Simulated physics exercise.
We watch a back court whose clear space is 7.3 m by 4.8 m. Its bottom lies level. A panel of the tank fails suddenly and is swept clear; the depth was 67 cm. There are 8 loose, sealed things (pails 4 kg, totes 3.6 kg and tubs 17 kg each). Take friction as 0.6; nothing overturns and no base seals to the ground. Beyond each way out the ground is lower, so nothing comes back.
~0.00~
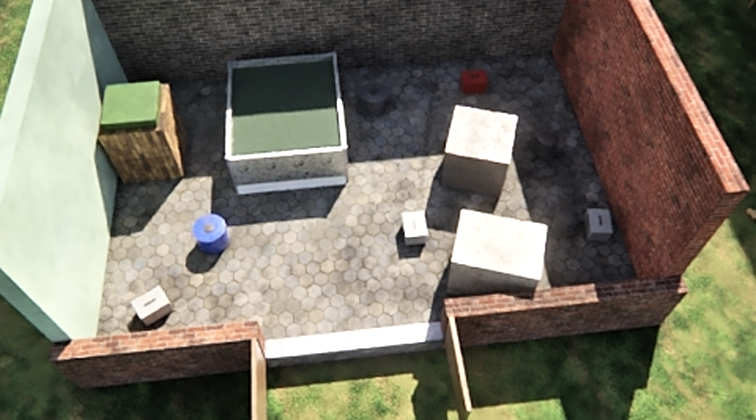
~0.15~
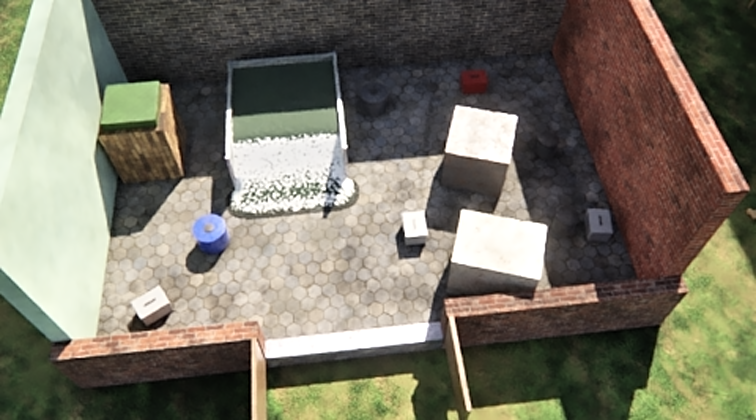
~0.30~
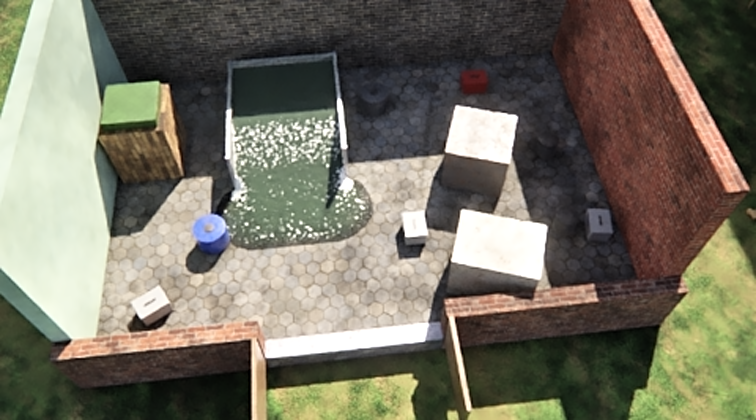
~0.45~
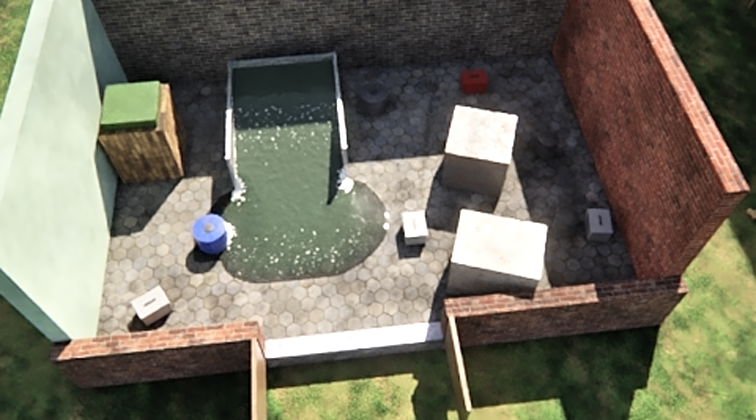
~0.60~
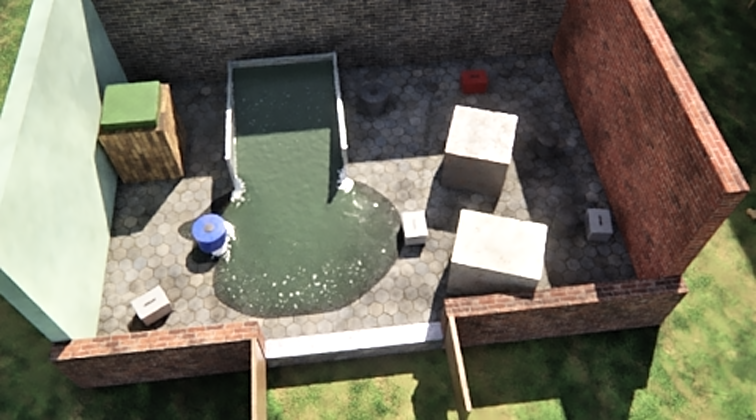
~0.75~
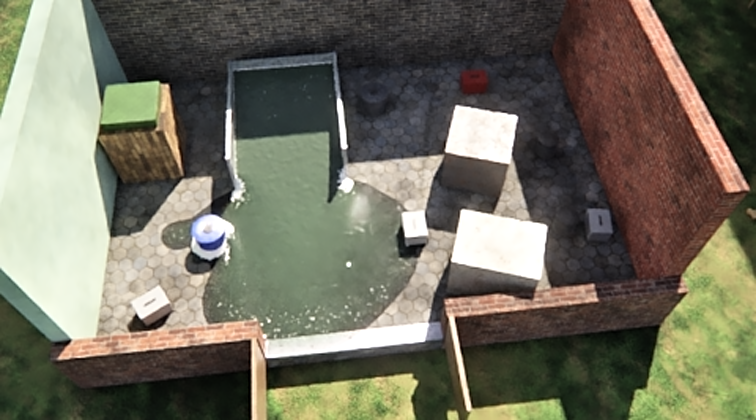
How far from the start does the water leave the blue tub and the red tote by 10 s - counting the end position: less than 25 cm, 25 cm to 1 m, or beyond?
Blue tub moves a short way; red tote barely shifts.
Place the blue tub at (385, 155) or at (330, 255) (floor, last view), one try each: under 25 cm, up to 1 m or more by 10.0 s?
In turn: It holds its place; it gets carried off.
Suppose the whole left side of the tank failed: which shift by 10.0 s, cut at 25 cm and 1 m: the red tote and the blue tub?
Then the red tote ends far away, the blue tub slides a little.
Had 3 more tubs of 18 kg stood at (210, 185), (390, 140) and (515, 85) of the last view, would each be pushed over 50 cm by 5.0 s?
In turn: Less, less, short of it.
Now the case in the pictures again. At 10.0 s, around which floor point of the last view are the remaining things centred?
Around (420, 165).
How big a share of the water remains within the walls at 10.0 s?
Some 40 per cent remains.
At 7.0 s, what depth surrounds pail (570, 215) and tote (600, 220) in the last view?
Roughly 1 and 1 cm.
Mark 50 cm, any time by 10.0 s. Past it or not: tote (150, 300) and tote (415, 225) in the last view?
In that order: Past it, more.
After 2.0 s the blue tub is near (151, 271), 0.9 m from its start, aground; the red tote is near (475, 77), 0.0 m from its start, aground; 0 of 8 are out; 1 afloat.
After 4.5 s the blue tub is near (159, 231), 0.7 m from its start, aground; the red tote is near (475, 77), 0.0 m from its start, aground; 0 of 8 are out; 1 afloat.
After 7.0 s the blue tub is near (159, 231), 0.7 m from its start, aground; the red tote is near (475, 77), 0.0 m from its start, aground; 0 of 8 are out; 0 afloat.
After 10.0 s the blue tub is near (159, 231), 0.7 m from its start, aground; the red tote is near (475, 77), 0.0 m from its start, aground; 0 of 8 are out; 1 afloat.
